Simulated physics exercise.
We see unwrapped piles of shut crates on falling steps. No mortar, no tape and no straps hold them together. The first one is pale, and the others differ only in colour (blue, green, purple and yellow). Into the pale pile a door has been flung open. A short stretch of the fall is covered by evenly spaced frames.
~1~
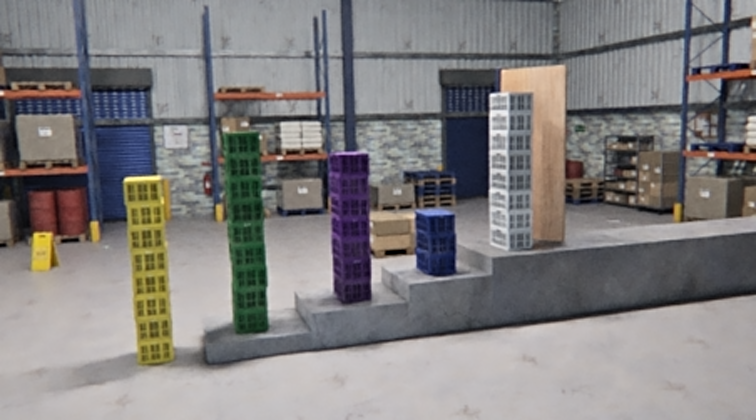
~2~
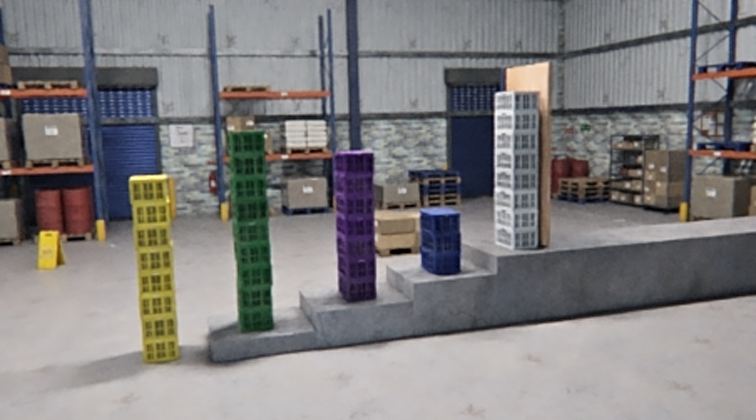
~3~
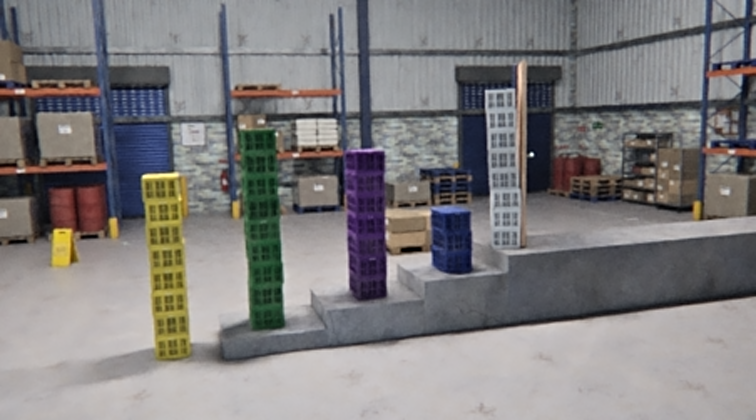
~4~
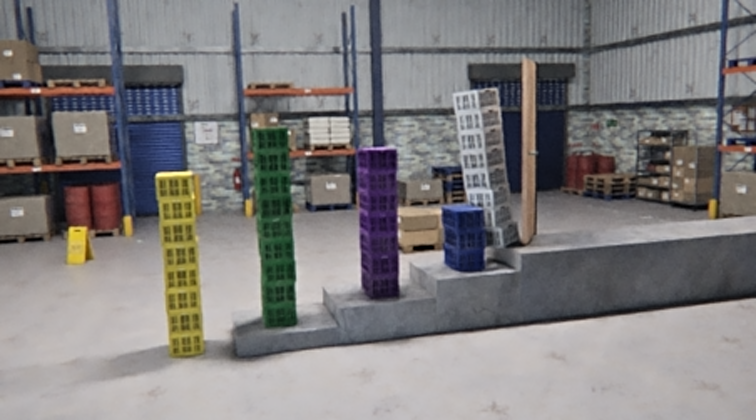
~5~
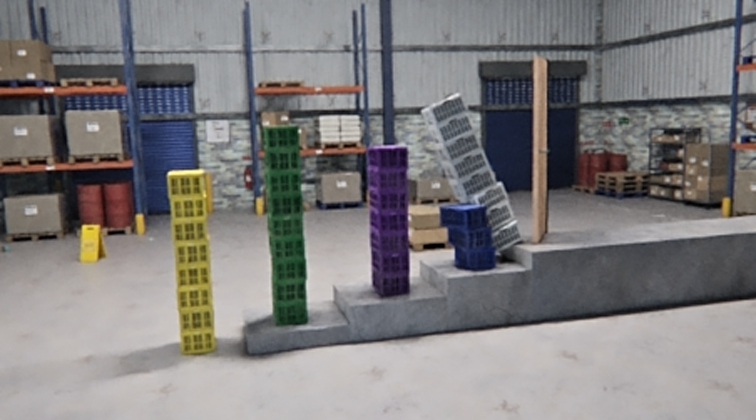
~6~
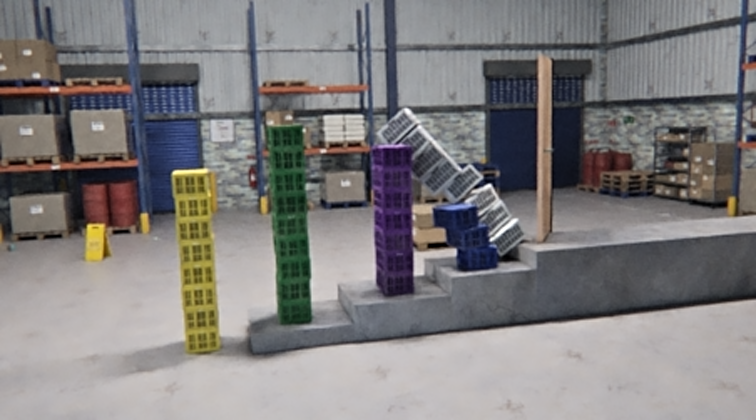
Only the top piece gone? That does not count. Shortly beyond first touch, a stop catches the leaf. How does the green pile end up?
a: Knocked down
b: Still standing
Still standing (b).
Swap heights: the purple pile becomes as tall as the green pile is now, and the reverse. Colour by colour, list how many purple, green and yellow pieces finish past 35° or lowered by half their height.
Purple 0, green 0, yellow 0.
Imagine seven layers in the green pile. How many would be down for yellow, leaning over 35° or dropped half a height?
For yellow, the count is 0.
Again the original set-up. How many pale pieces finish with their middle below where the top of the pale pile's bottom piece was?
Pale pieces: 8.
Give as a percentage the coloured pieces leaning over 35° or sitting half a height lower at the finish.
Close to 5 %.
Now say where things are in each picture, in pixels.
In the first picture (we follow the side turned to the camera; the camera pans a little), door edge (566, 102) swinging in; top green crate (243, 144); top yellow crate (143, 192); no other piece has moved.
Door edge (550, 101) swinging in; top green crate (248, 143), in the second picture.
Door edge (524, 99) past square; top green crate (259, 141), in the third picture.
Door edge (525, 97) past square, top of the pale pile leaning a little; top green crate (272, 140); no other piece has moved, in the fourth picture.
Door edge (536, 95) past square, top of the pale pile leaning clearly; top green crate (283, 138); top blue crate (453, 218) displaced half its height; 2 stirred so far, in the fifth picture.
Door edge (541, 94) past square, top of the pale pile leaning well over; top green crate (287, 137); top blue crate (443, 219) tipped barely; 3 stirred so far, in the sixth picture.
Soon, 7 of the pale pile down; none of the 9 green crates down (0 of 27 in all colours); top green crate unmoved; top blue crate tipped clearly.
A while on, 8 of the pale pile down; none of the 9 green crates down (2 of 27 in all colours); top green crate unmoved; top blue crate on its side.
Finally, 8 of the pale pile down; none of the 9 green crates down (2 of 27 in all colours); top green crate unmoved; top blue crate on its side. Seen by the last camera, middles, top green crate near (285, 137), top blue crate near (421, 273).
